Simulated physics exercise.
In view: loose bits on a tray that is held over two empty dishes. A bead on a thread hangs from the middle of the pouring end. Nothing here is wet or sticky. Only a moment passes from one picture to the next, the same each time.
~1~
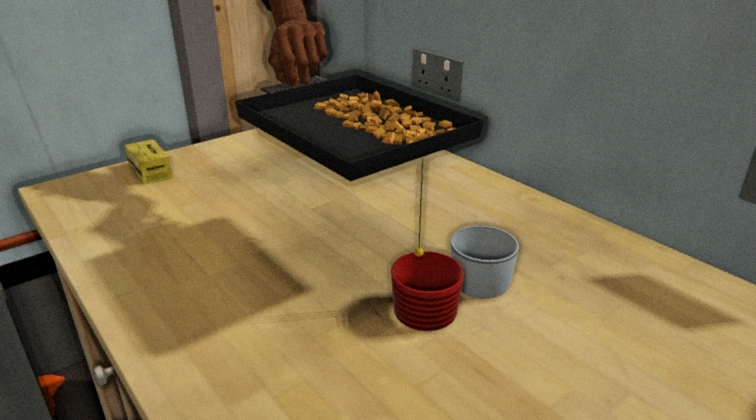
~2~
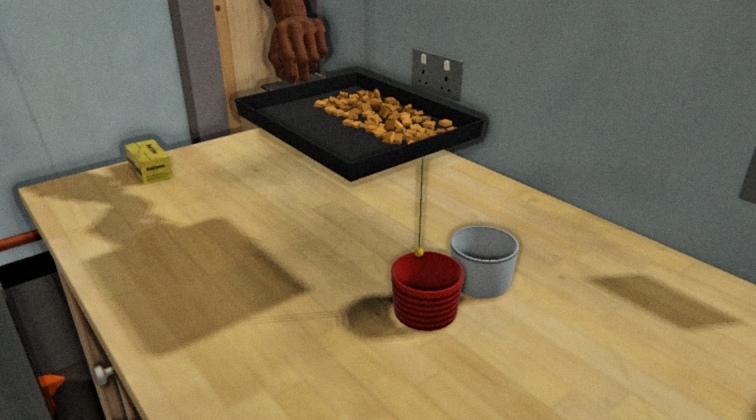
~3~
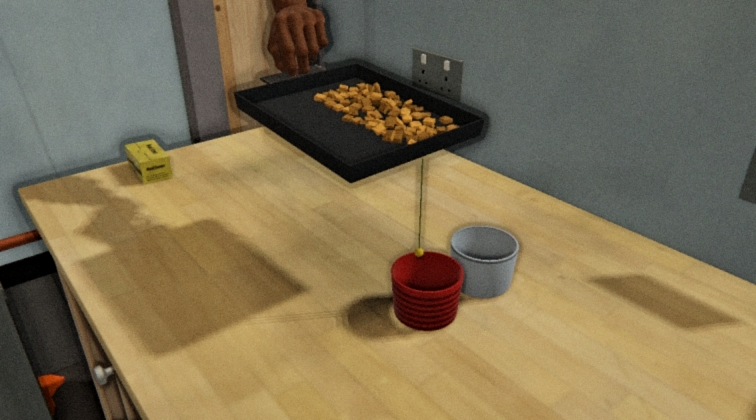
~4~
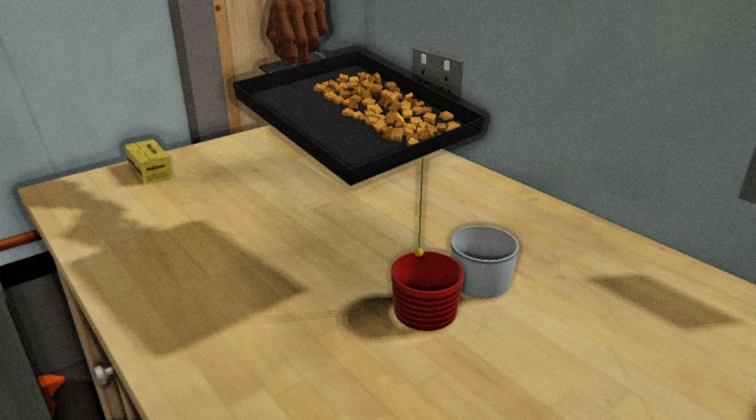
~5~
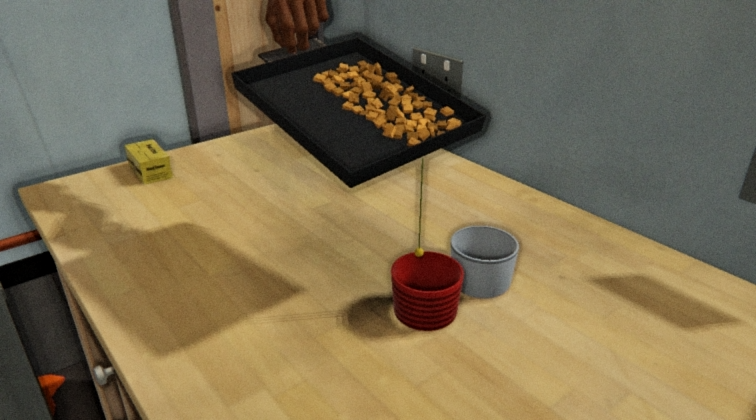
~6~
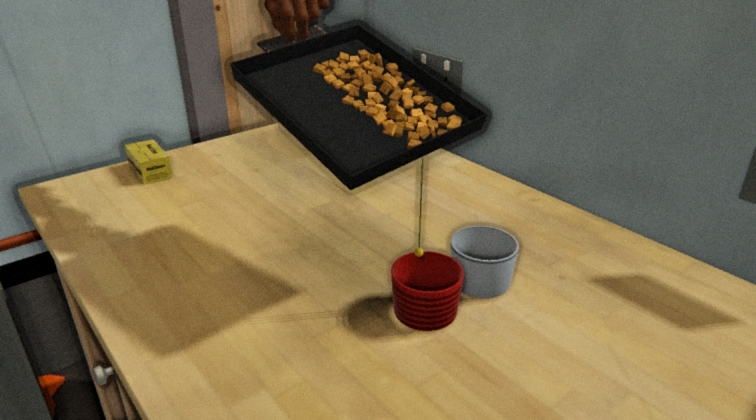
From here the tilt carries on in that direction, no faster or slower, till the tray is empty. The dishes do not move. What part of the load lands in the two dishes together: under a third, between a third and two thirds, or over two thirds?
In the dishes lies under a third of it.
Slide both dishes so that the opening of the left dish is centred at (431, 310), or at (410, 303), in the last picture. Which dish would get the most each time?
First left, then the left dish.
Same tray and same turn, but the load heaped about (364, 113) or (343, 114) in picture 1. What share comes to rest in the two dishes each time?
The first gives 0 %, the second 0 %.
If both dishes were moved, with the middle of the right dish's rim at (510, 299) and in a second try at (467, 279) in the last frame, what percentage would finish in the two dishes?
Near 0 % and 40 %.
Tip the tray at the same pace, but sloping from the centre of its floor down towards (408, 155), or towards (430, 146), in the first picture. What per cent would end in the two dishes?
In turn 30 and 70 in a hundred.
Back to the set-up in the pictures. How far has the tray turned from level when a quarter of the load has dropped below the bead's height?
Near 110 degrees.
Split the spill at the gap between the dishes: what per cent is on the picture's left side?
Near 90 %.
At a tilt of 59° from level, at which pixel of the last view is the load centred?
Roughly at (393, 132).
Soon after the last picture, tray tipped steeply; all on the tray.
A little later, tray tipped right over; most on the tray; a small part outside both; a stray few in the air.
Later still, tray tipped past a quarter turn; a small part in the left dish; nearly all outside both.
At rest, tray tipped past a quarter turn; a small part in the left dish; none in the right dish; nearly all outside both.
